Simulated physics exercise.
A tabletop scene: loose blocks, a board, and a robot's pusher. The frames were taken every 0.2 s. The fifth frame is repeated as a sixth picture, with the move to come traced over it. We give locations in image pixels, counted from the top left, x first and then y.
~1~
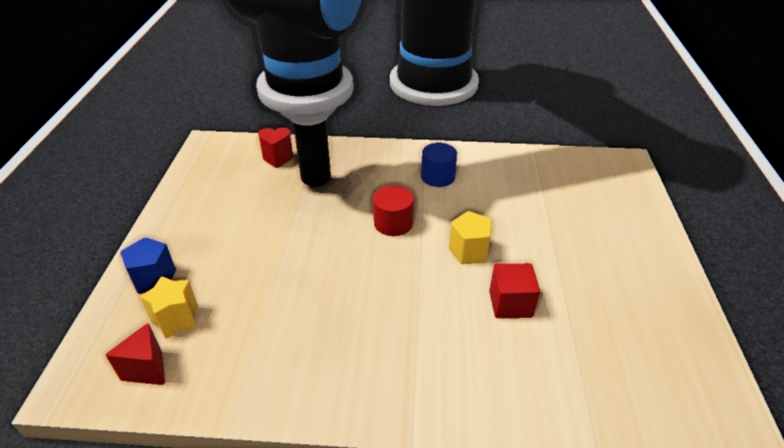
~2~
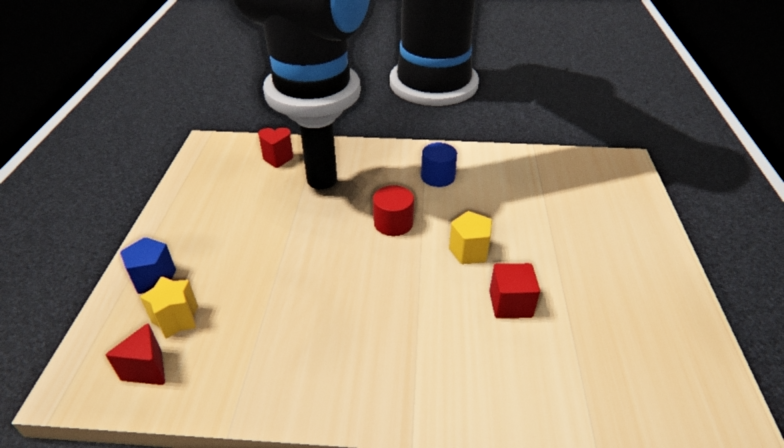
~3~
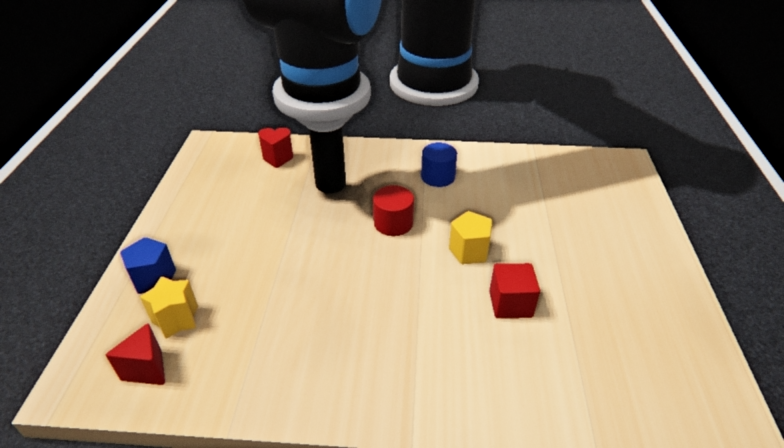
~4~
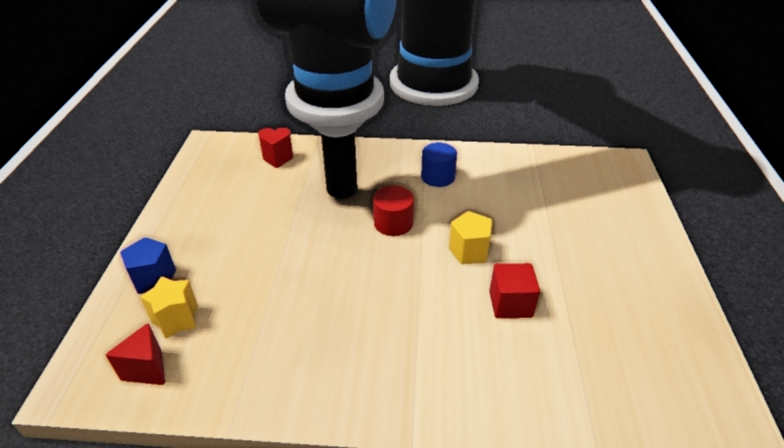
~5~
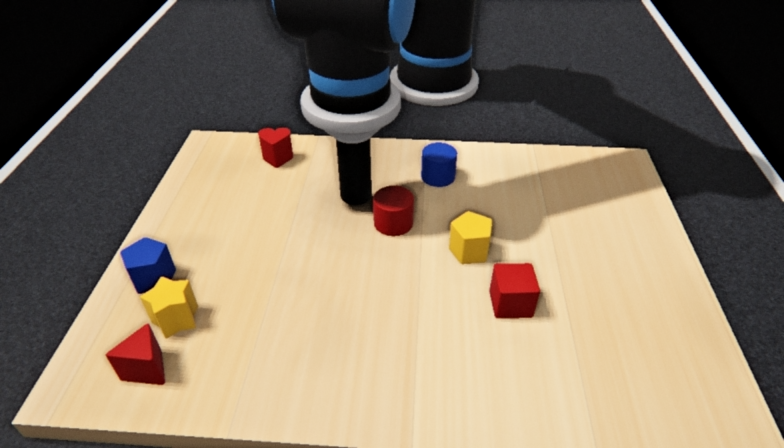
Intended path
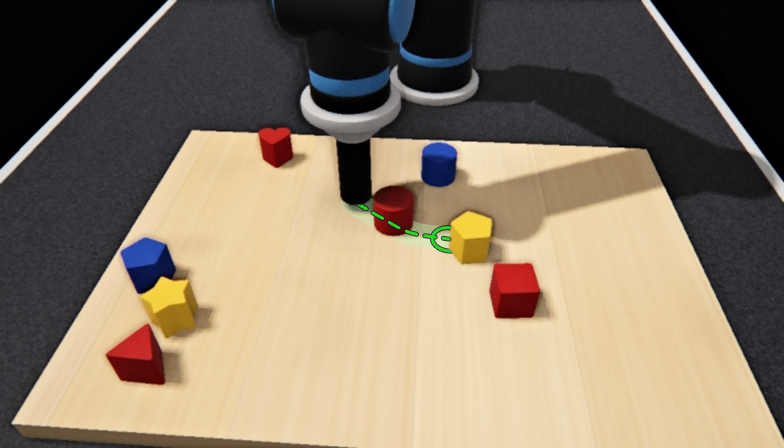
At the start, a black robot pusher stands near the back of a wooden board, between a red heart block and a red disc, with other colored blocks scattered around. The pusher slides a short way right and slightly forward, closing in beside the red disc, while the blocks stay still.
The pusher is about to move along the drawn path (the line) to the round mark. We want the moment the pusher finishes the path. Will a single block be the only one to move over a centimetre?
No
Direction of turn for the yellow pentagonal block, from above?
It rotates counterclockwise.
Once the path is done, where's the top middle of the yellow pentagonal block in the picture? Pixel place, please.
Answer: (517, 239).
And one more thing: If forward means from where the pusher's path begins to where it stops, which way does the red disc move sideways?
Towards the right-hand side.
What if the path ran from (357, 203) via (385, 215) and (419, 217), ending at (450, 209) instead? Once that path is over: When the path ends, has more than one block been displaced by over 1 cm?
That would be a no.
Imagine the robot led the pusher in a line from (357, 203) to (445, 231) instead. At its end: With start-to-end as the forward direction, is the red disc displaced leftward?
No, that is not what happens.
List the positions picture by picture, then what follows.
Pusher's lower end at (316, 178); red disc at (394, 197); yellow pentagonal block at (473, 225), in the first frame.
Pusher at (322, 180); blocks still, in the second frame.
Pusher at (331, 184); blocks still, in the third frame.
Pusher at (342, 189); blocks still, in the fourth frame.
Pusher at (356, 196); red disc at (394, 197); yellow pentagonal block at (473, 225), in the fifth frame.
Drawn move, from (357, 203) by way of (383, 219) and (412, 233) to (449, 239).
On the path given first. One third of the way, pusher at (383, 211); red disc at (414, 208).
Two thirds of the way, pusher at (413, 226); red disc at (445, 224); yellow pentagonal block at (486, 229), turned 25° anticlockwise.
At the end, pusher at (450, 231); red disc at (472, 238); yellow pentagonal block at (517, 239), turned 85° anticlockwise.
